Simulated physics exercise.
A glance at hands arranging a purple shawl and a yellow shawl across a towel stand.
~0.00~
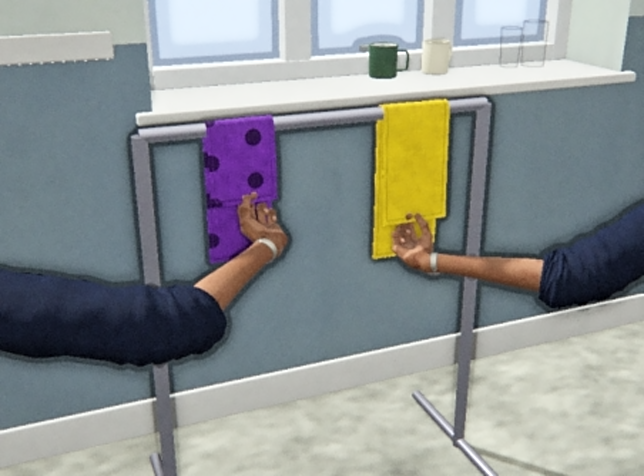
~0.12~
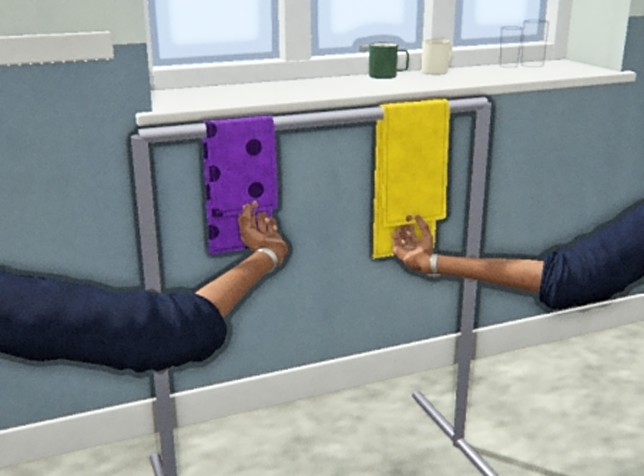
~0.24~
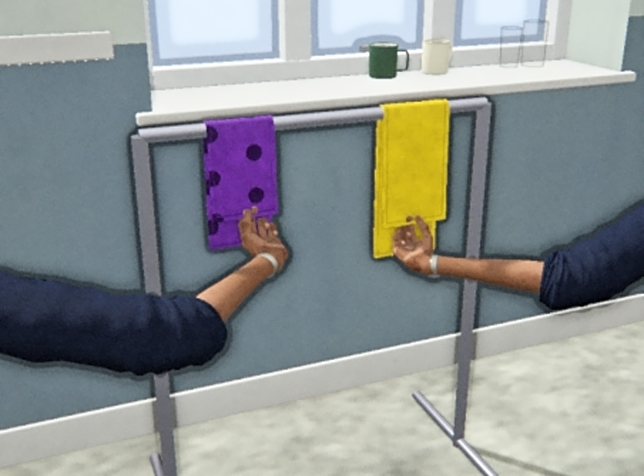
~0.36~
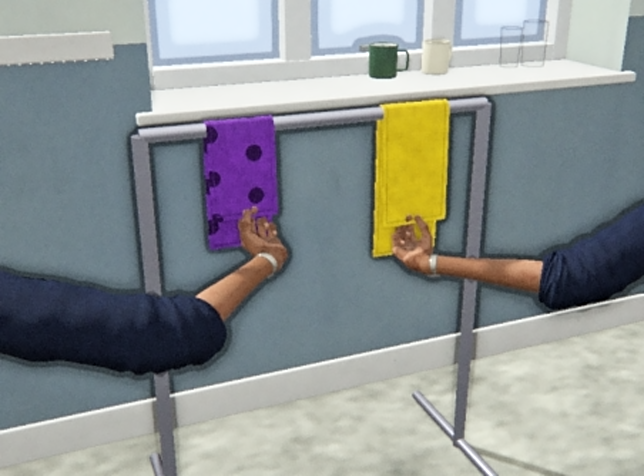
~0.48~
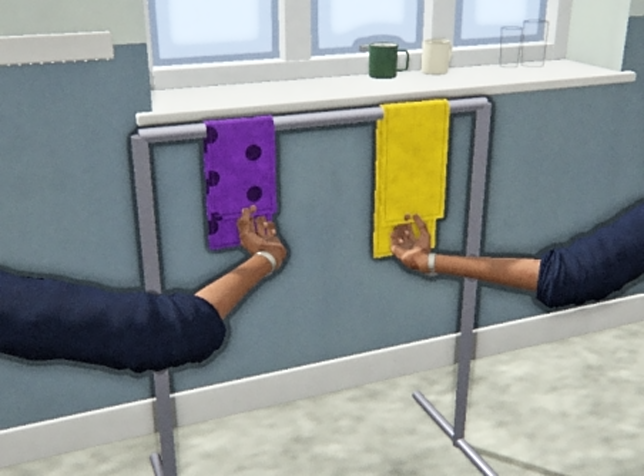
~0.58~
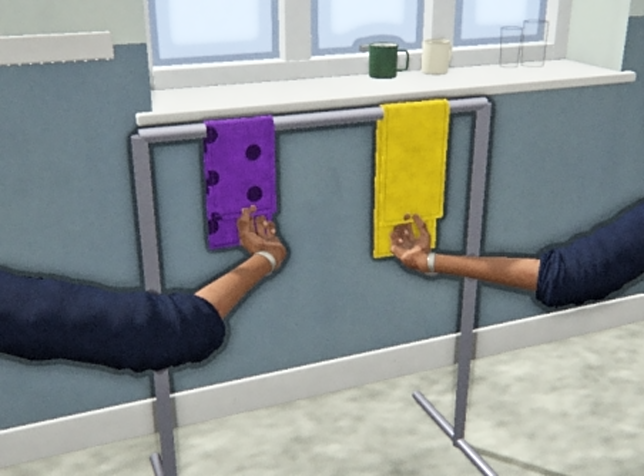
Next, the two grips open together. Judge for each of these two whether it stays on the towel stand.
The purple shawl does not fall, the yellow shawl does not fall.
After 1.16 s, purple shawl still hanging; yellow shawl still hanging.
At rest, purple shawl still hanging; yellow shawl still hanging. The purple shawl stays on and the yellow shawl hangs there.
